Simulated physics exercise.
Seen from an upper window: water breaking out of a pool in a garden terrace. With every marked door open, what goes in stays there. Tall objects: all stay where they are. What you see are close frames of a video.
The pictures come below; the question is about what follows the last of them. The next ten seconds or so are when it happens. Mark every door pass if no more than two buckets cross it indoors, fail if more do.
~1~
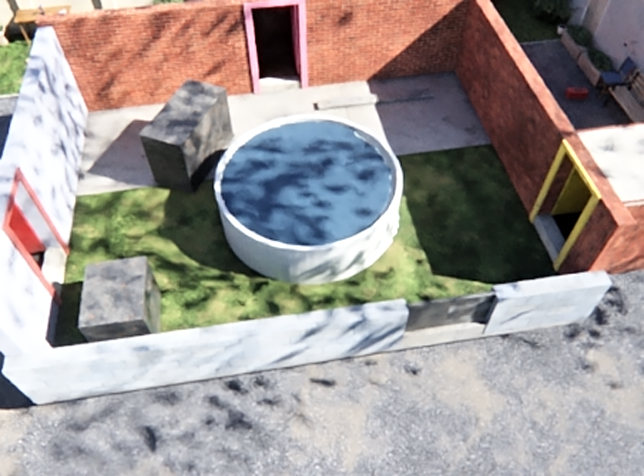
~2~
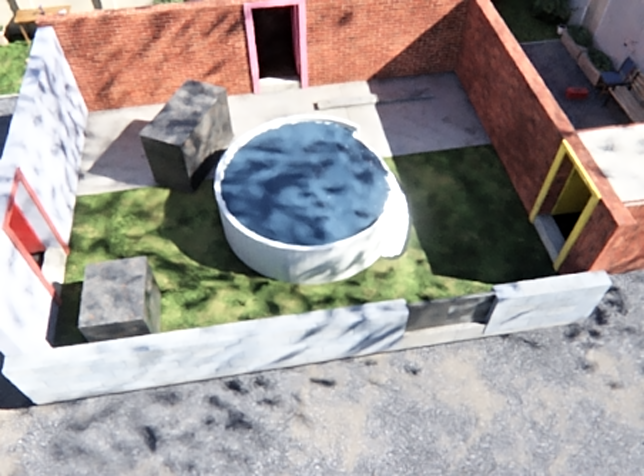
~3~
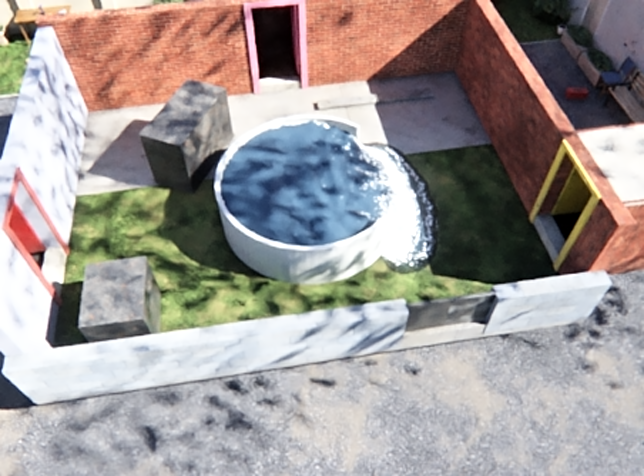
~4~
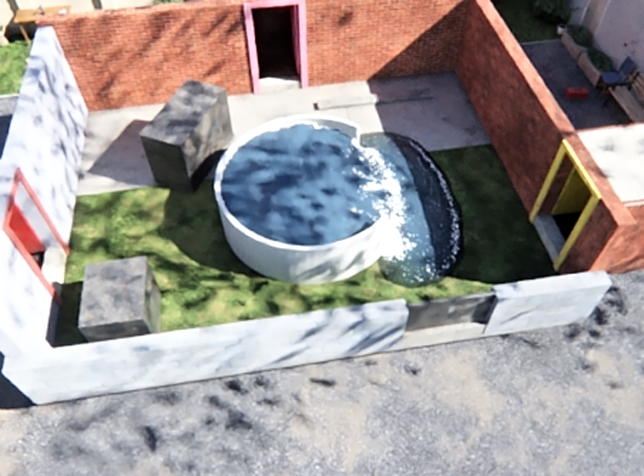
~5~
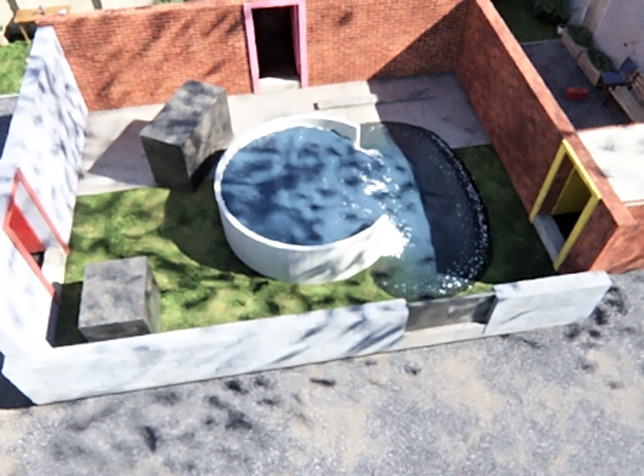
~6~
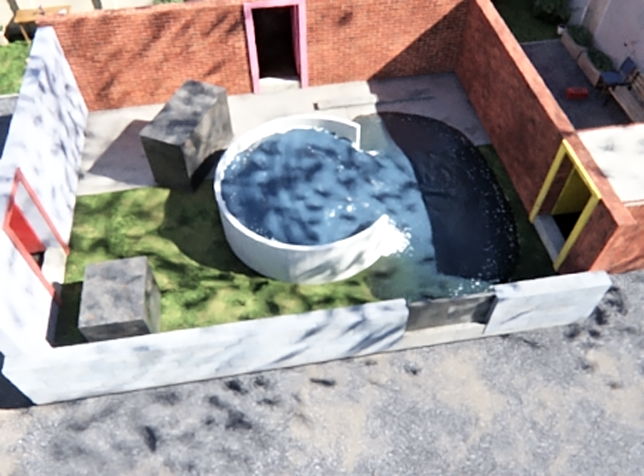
Marks: Pink door pass, red door pass, yellow door fail.
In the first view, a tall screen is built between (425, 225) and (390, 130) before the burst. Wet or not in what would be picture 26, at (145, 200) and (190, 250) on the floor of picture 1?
Spared and spared, in that order.
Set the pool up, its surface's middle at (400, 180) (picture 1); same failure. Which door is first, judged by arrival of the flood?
The yellow-painted one is the first one.
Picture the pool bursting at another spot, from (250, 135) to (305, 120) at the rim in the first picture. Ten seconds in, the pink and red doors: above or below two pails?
Turns out the pink one gets past it, while the red one stays beneath it.
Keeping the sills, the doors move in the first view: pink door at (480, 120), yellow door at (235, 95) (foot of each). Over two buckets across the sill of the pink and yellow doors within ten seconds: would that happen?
Result - the pink door exceeds the limit while the yellow door stays within limits.
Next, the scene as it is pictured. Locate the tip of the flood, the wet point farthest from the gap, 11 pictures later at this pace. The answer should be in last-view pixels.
Somewhere near (451, 76).
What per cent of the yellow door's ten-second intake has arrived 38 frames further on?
Some 100 in a hundred.
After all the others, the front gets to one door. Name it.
Door: The one in red.
A moment on, water covers 35 % of the floor; the pink door not reached, the red door not reached, the yellow door under two buckets in.
Next, water covers 40 % of the floor; the pink door not reached, the red door not reached, the yellow door over two buckets in.
Then, water covers 55 % of the floor; the pink door wet at the sill, nothing in, the red door not reached, the yellow door far over two buckets in.
Later, water covers 90 % of the floor; the pink door wet at the sill, nothing in, the red door not reached, the yellow door far over two buckets in.
In the end, water covers 100 % of the floor; the pink door wet at the sill, nothing in, the red door wet at the sill, nothing in, the yellow door far over two buckets in.
